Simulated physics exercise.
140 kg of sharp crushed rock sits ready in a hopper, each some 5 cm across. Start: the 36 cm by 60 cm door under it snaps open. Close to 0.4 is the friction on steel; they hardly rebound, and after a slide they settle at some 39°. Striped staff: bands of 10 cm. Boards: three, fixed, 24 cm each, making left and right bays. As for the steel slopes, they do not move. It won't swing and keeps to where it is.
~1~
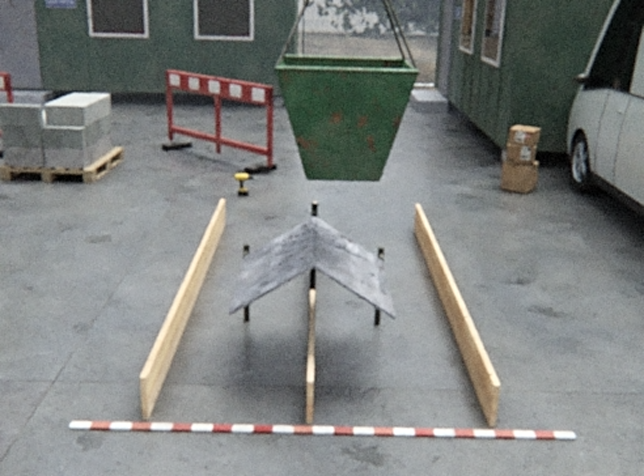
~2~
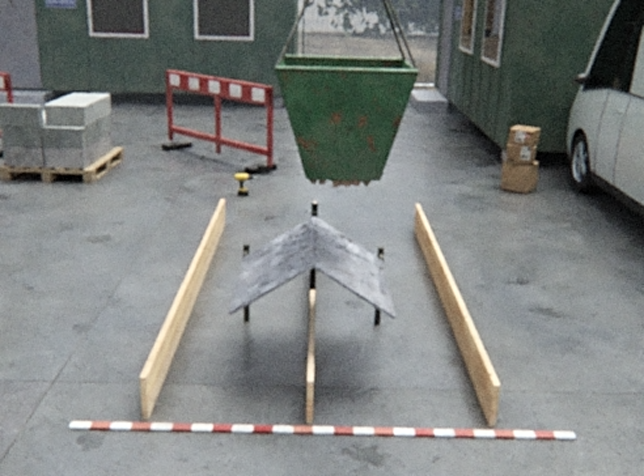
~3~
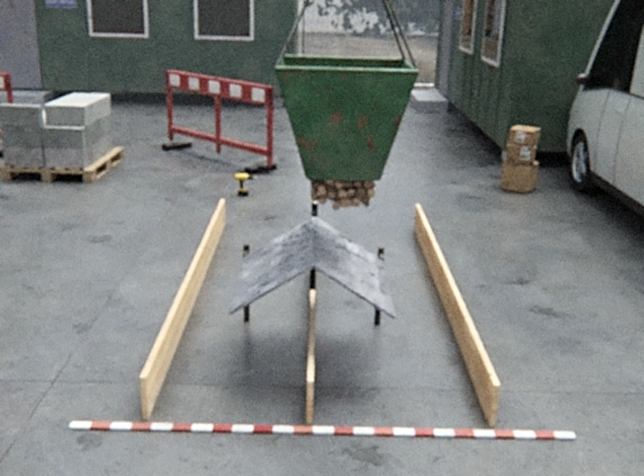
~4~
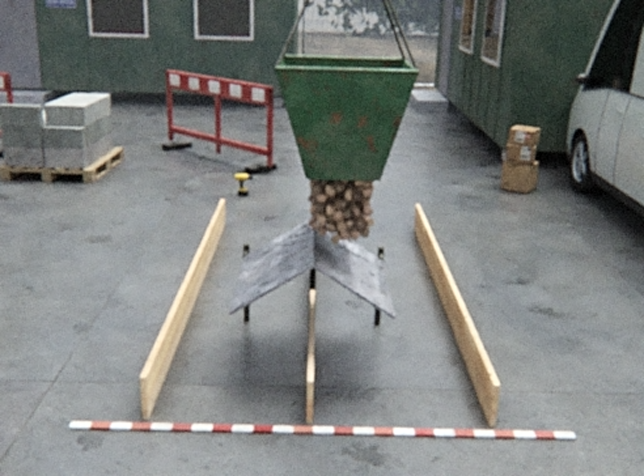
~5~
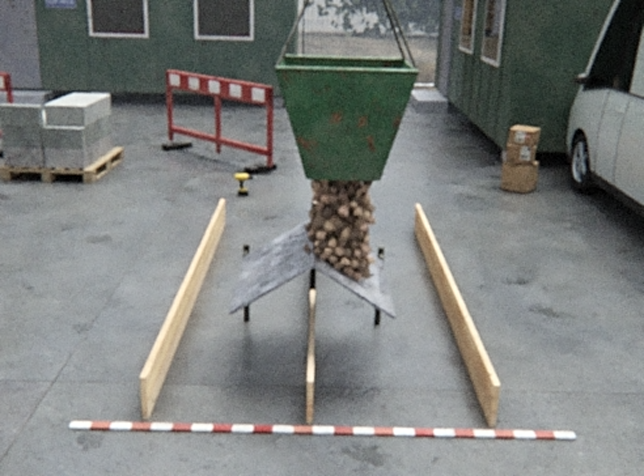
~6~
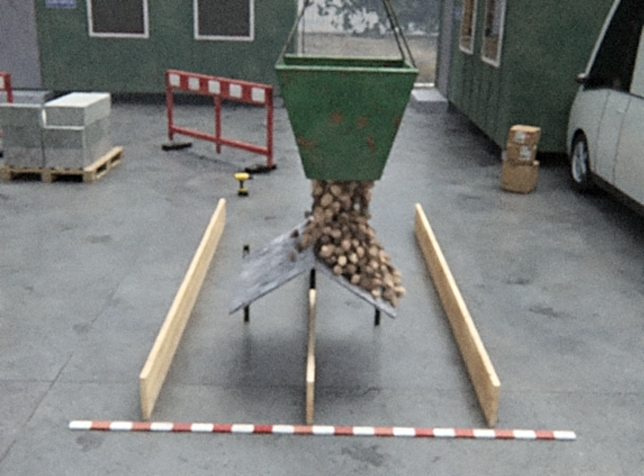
A green tapered skip hangs over a dark peaked metal roof shape on a grey yard, seen from the front and slightly above by a still camera. Pale wooden boards stand left, centre and right behind a red-and-white striped pole, with a red barrier, grey blocks, boxes and a white van beyond. Brown stones pour from the skip's base onto the peak, mostly sliding down the right slope.
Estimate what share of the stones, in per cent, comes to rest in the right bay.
Roughly 93 per cent comes to rest in the right bay.
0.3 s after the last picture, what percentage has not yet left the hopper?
Still inside: Roughly 0 percent.
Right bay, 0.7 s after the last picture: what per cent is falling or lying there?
About 85 per cent by then.
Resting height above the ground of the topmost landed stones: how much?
Roughly 24 centimetres.
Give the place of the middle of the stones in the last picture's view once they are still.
Centre at rest: Around (433, 359).
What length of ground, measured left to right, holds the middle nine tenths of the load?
Around 160 centimetres.
Then, 0.3 s after the last picture, 0 % in the hopper, 46 % on the steel, 1 % falling or lying in the left bay, 53 % falling or lying in the right bay; the stones farthest right are at (465, 366).
Then, 0.7 s after the last picture, 0 % in the hopper, 6 % on the steel, 6 % falling or lying in the left bay, 87 % falling or lying in the right bay; the stones farthest right are at (469, 363).
Then, 1.3 s after the last picture, 0 % in the hopper, 7 % falling or lying in the left bay, 93 % falling or lying in the right bay; the stones farthest right are at (474, 362).
Then, 2.2 s after the last picture, 0 % in the hopper, 7 % falling or lying in the left bay, 93 % falling or lying in the right bay; the stones farthest right are at (476, 368).
Then, 4.1 s after the last picture, 0 % in the hopper, 7 % in the left bay, 93 % in the right bay; the stones farthest right are at (476, 368).
